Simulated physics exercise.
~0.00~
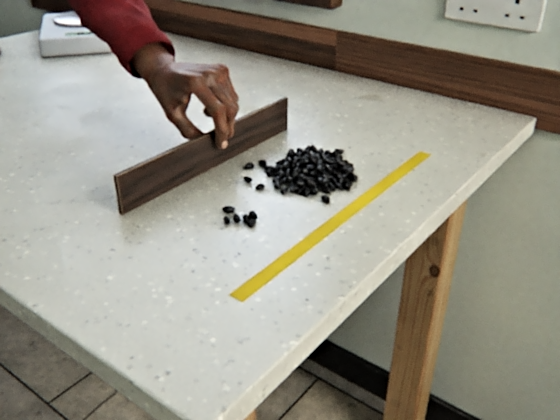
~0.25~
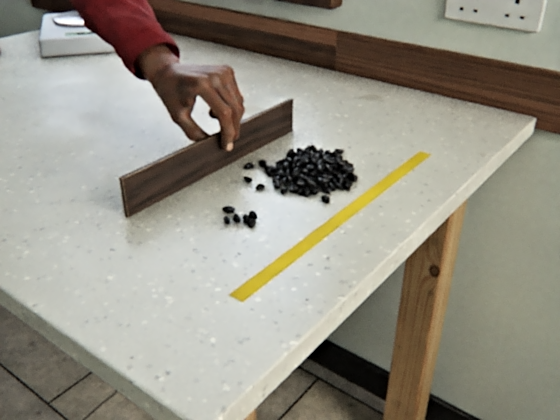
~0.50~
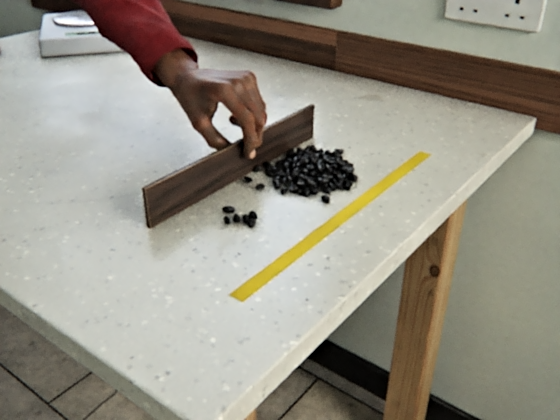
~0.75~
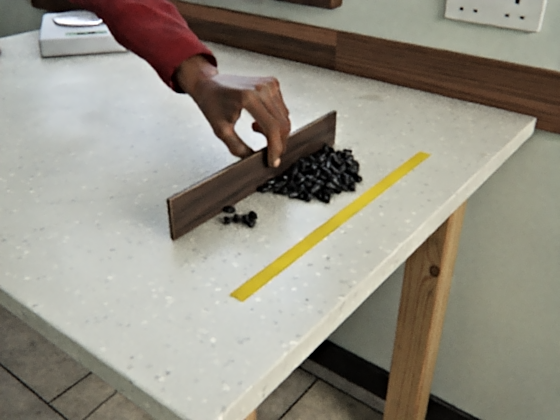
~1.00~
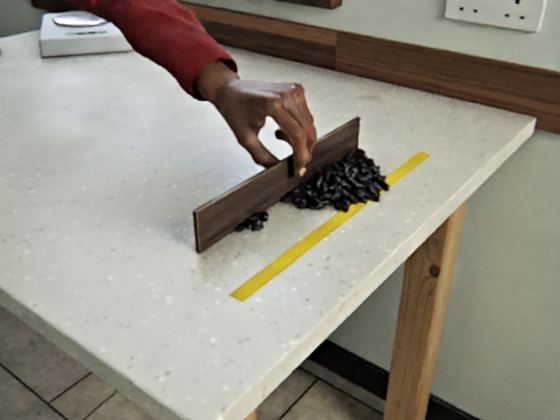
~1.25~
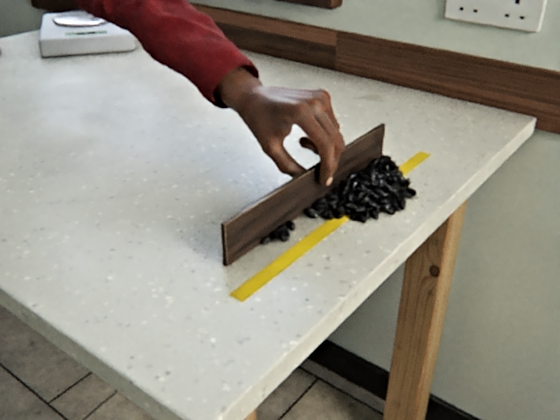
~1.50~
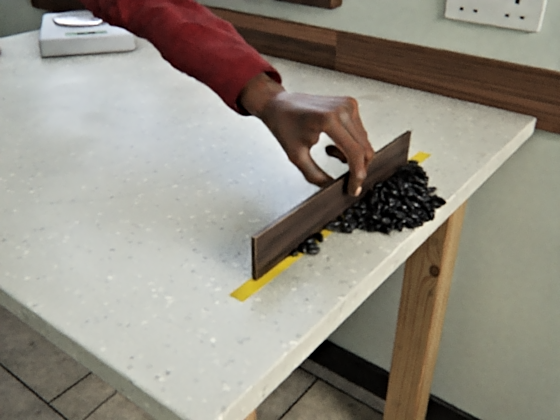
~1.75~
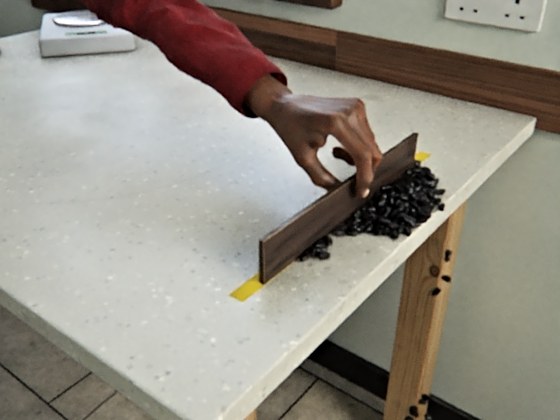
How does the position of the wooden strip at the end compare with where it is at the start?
At the start the strip stands to the left of the black pieces, well short of the yellow tape. By the end it is farther right and closer to the table's edge, standing at the tape.
A hand in a red sleeve holds a dark brown wooden strip upright on a pale speckled table, seen from above at an angle. To its right lie a large heap of shiny black bean-like pieces and a small cluster nearer the viewer, with yellow tape running across the tabletop beyond them. The hand slides the strip rightward, reaching the large heap first and then gathering up the small cluster. Both are pushed across the tape towards the table's edge. The strip stops at the tape, and a few pieces from the large heap drop past the wooden leg, while the small cluster stays on the table.
